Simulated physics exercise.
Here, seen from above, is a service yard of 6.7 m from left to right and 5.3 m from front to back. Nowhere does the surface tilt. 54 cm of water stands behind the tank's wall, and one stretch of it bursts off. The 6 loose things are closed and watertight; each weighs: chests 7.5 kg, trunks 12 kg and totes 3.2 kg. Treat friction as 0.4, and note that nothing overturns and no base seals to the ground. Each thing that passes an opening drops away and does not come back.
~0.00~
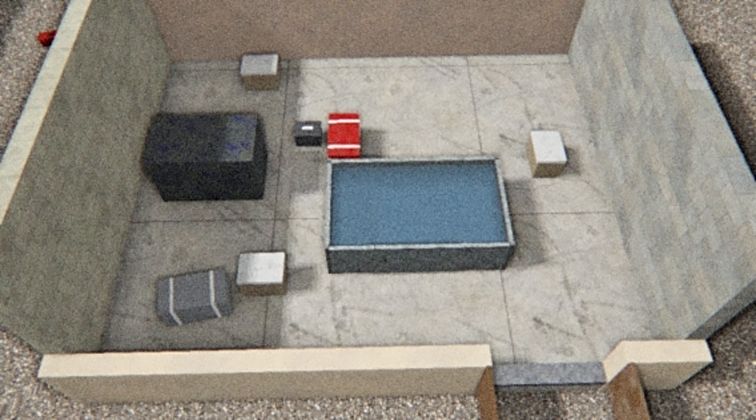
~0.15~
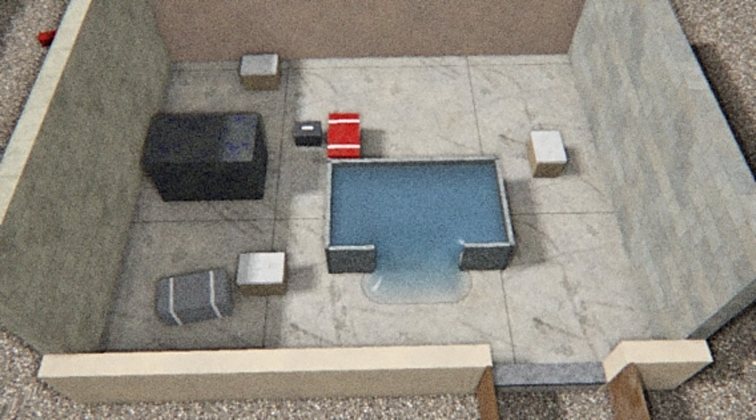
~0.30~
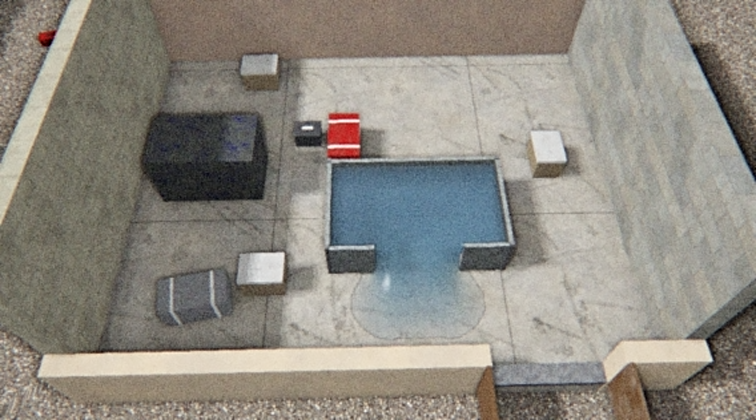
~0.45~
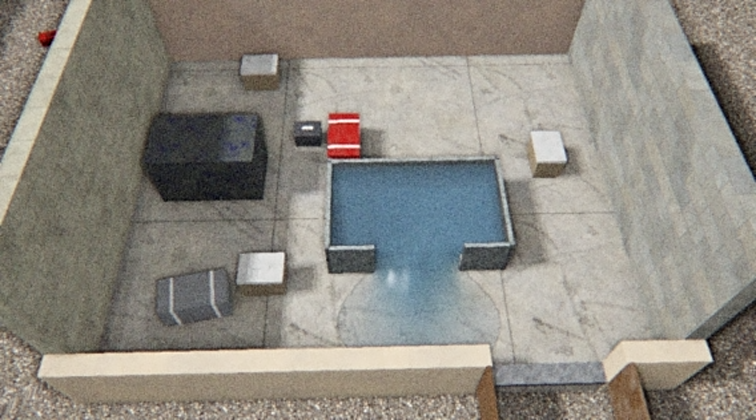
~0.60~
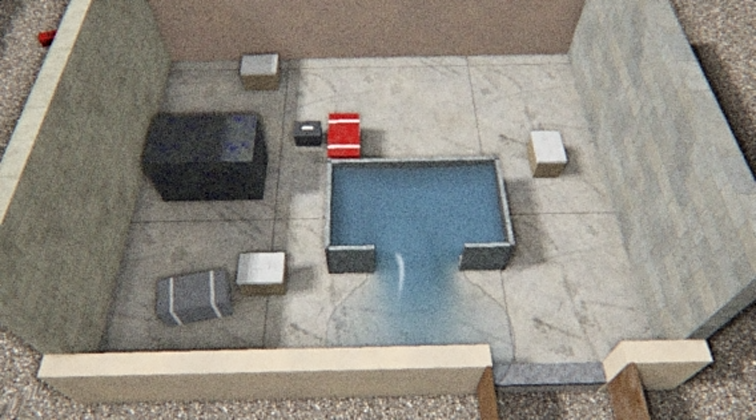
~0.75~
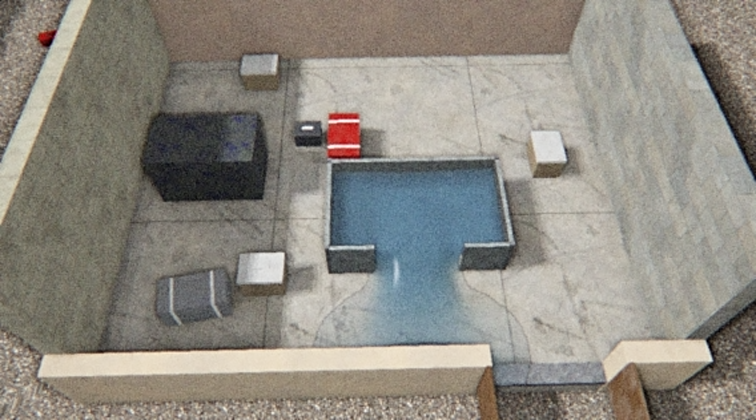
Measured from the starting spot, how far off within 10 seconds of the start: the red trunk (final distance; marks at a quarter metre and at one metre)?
Observation: Red trunk scarcely moves.
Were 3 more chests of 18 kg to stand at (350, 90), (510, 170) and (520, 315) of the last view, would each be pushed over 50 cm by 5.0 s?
Taking them in the order given: Falls short, falls short and exceeds it.
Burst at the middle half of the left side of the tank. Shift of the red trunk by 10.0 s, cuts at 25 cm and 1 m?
In that scenario the red trunk would have stayed in place.
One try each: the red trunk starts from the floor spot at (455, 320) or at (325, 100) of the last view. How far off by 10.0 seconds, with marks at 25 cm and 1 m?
One after the other: It is taken far off, and then it stays more or less still.
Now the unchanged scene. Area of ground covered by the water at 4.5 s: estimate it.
Somewhere about 21 m2, give or take.
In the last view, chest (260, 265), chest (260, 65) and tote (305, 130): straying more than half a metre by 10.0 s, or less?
First one went too far, second one stayed inside, third one went too far.
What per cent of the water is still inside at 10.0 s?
80 %.
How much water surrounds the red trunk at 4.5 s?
Somewhere close to 0 cm.
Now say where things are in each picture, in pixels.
The first picture shows the red trunk at (344, 134), on the bottom; 2.9 m2 under water; 0 of 6 have shifted.
The second picture shows the red trunk at (344, 134) rests on the ground; 3.4 m2 under water; 0 of 6 have shifted.
The third picture shows the red trunk at (344, 134), on the bottom; 4.2 m2 under water; 0 of 6 have shifted.
The fourth picture shows the red trunk at (344, 134) rests on the ground; water covers 5.0 m2; 0 of 6 have shifted.
The fifth picture shows the red trunk at (344, 134), on the bottom; 5.3 m2 under water; 0 of 6 have shifted.
The sixth picture shows the red trunk at (344, 134) rests on the ground; 5.5 m2 under water; 0 of 6 have shifted.
After 2.0 s the red trunk is near (344, 134), 0.0 m from its start, aground; 0 of 6 are out; 0 afloat.
After 4.5 s the red trunk is near (344, 134), 0.0 m from its start, aground; 0 of 6 are out; 1 afloat.
After 7.0 s the red trunk is near (344, 134), 0.0 m from its start, aground; 0 of 6 are out; 2 afloat.
After 10.0 s the red trunk is near (344, 134), 0.0 m from its start, aground; 0 of 6 are out; 3 afloat.
